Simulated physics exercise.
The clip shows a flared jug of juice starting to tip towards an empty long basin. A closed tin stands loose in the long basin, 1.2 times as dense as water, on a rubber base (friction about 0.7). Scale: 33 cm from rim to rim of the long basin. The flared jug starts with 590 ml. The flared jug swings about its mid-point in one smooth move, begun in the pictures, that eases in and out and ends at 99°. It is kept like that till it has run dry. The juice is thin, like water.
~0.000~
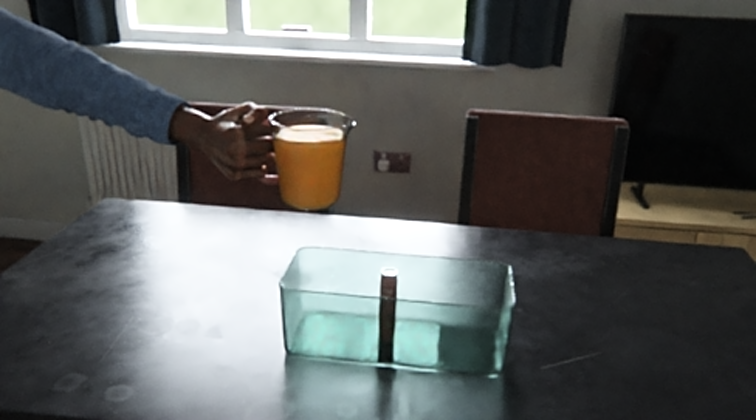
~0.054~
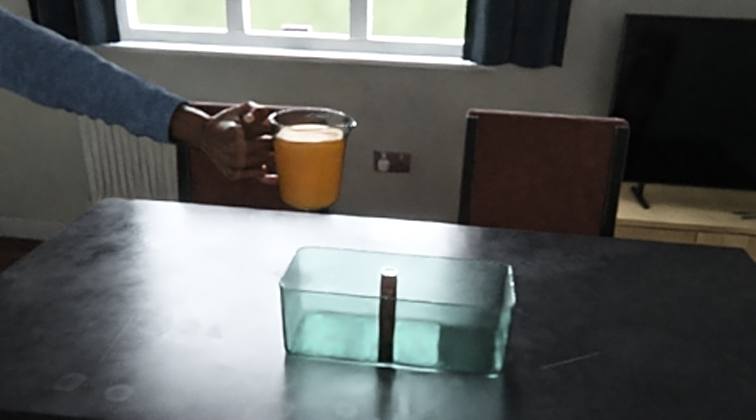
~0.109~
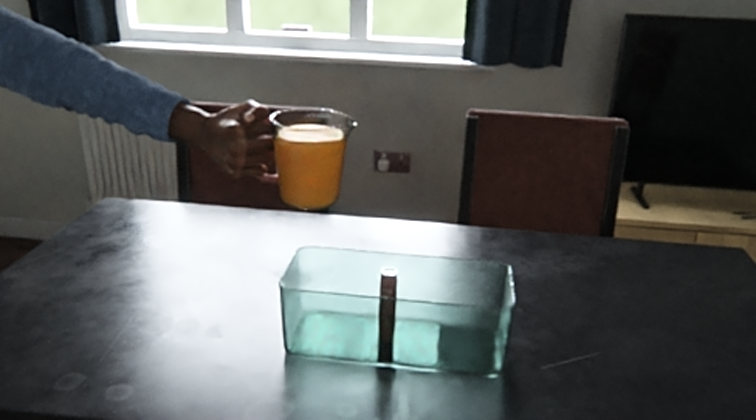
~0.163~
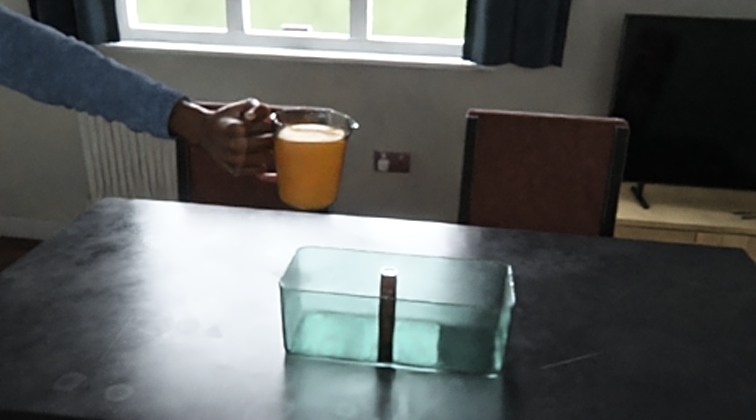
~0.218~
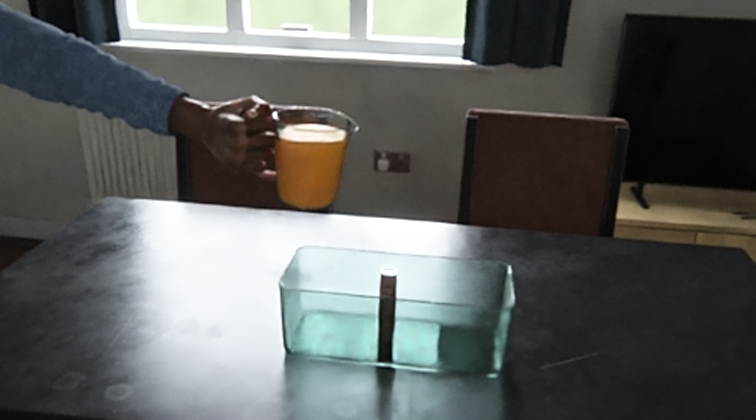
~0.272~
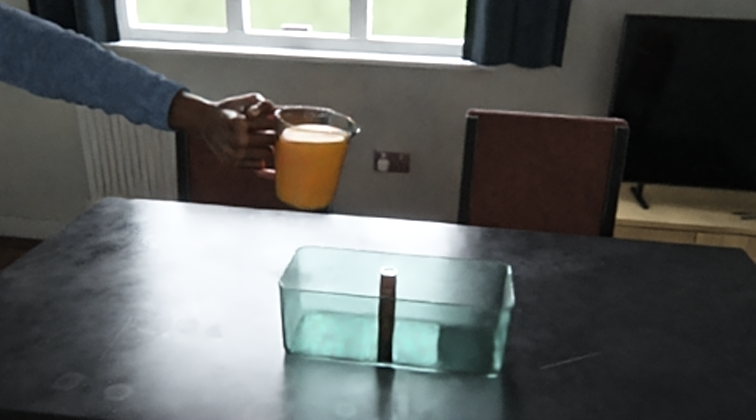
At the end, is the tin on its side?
The tin stays up.
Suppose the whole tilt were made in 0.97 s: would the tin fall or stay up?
The tin remains upright.
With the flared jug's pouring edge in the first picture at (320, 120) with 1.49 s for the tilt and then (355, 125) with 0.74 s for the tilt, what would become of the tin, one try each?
First it goes over; then it keeps standing.
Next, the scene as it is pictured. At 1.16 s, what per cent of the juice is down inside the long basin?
About 40 per cent.
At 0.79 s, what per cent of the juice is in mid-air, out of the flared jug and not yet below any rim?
About 10 per cent.
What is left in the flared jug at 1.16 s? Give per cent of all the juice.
Some 38 per cent.
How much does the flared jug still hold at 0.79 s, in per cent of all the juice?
About 88 per cent.
By 0.79 s the tilt is 54° and 88 per cent is still to pour; the tin stands where it began.
By 1.16 s the tilt is 88° and 38 per cent is still to pour; the tin stands where it began.
By 1.56 s the tilt is 99° and 3 per cent is still to pour; the tin stands where it began.
By 1.99 s the tilt is 99° and 0 per cent is still to pour; the tin stands where it began.
At rest the tin stands where it began.
